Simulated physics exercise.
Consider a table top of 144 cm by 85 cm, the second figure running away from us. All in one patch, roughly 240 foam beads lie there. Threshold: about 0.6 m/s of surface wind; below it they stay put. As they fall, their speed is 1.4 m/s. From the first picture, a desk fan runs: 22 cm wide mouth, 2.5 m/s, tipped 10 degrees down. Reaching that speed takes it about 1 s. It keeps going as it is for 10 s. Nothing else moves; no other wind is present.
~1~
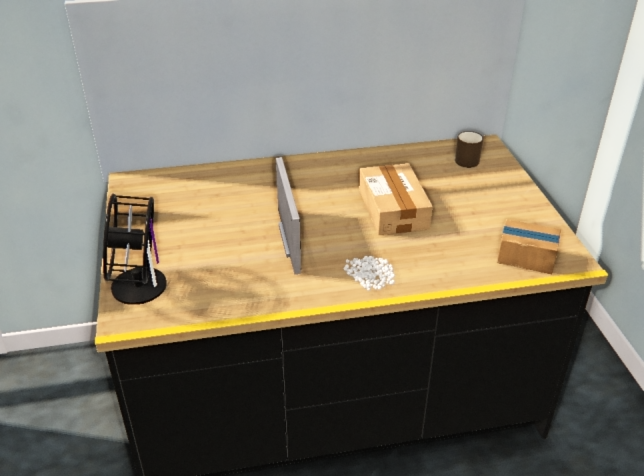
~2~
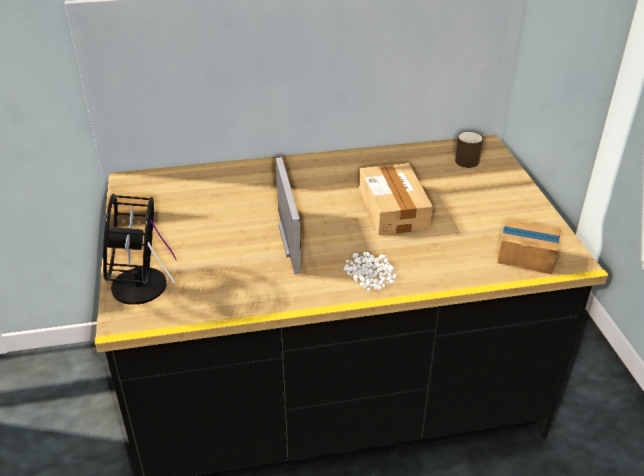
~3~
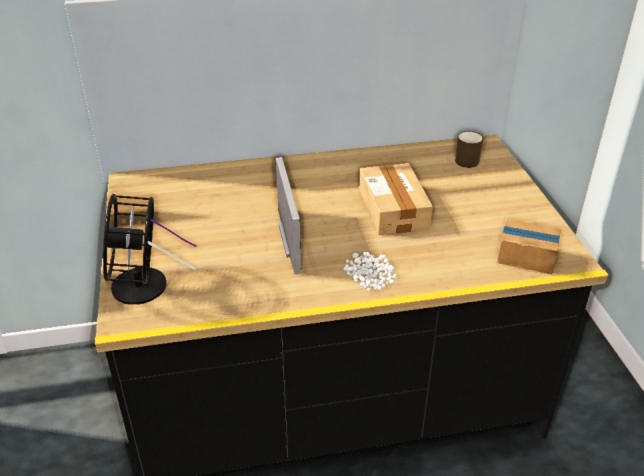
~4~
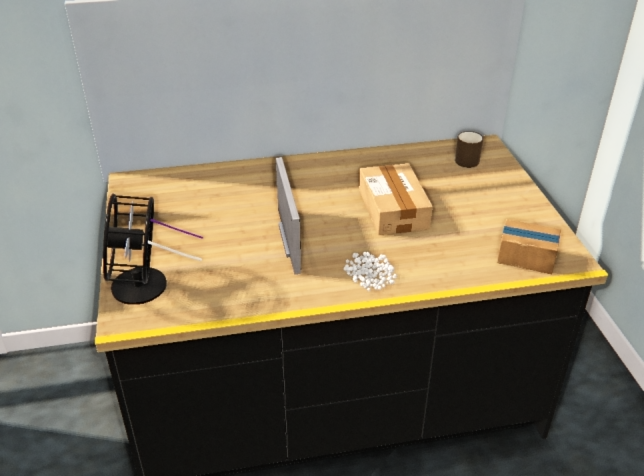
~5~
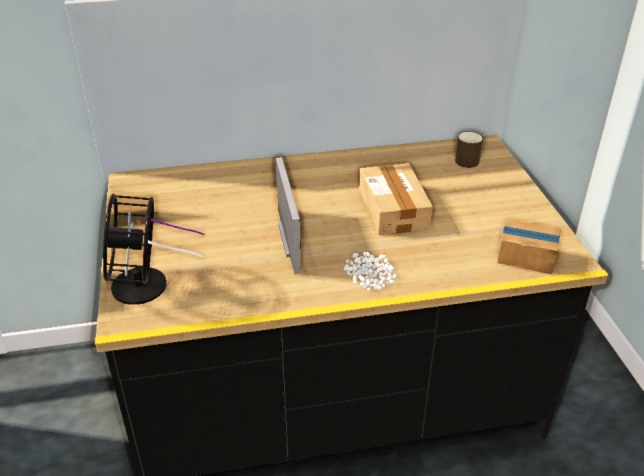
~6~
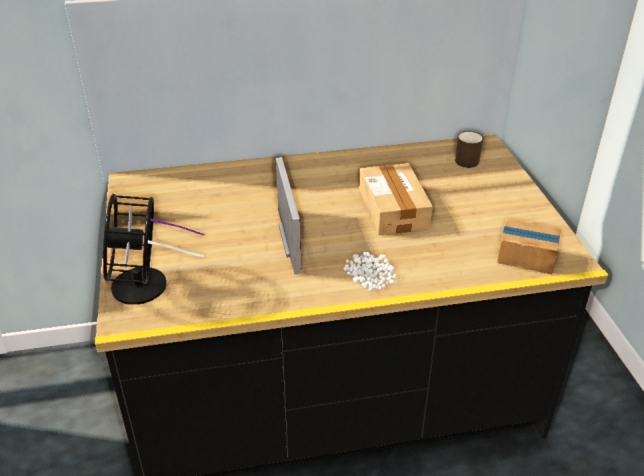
Ribbons on a black desk fan lifting and streaming toward an upright grey panel, while white foam beads and boxes stay still.
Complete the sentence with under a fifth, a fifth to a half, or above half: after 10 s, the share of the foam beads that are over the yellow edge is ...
After 10 s, the share is above half.
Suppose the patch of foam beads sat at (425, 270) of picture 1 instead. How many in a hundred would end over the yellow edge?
80 %.
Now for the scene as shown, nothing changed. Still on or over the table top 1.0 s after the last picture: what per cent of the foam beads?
Close to 80 in a hundred are still there at that time.
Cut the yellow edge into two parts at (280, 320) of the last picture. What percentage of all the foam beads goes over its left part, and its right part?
Roughly 0 % cross the left stretch, and around 80 % the right stretch.
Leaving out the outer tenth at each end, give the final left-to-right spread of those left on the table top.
Around 10 centimetres from left to right.
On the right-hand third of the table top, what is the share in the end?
Share at the end: Close to 0 %.
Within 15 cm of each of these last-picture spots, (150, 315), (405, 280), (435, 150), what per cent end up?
First spot near 0 %, second near 15 %, third near 0 %.
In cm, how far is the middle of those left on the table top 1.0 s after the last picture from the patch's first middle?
Centre offset: Approx. 0 cm.
Then, 1.0 s after the last picture the count stands so, 15 % are over the yellow edge; the middle of those still in play is near (380, 270).
Then, 2.2 s after the last picture the count stands so, 30 % are over the yellow edge; the middle of those still in play is near (372, 271).
Then, 4.6 s after the last picture the count stands so, 51 % are over the yellow edge; the middle of those still in play is near (369, 271).
Then, 9.1 s after the last picture, at the end, 76 % are over the yellow edge; the middle of those still in play is near (364, 267).
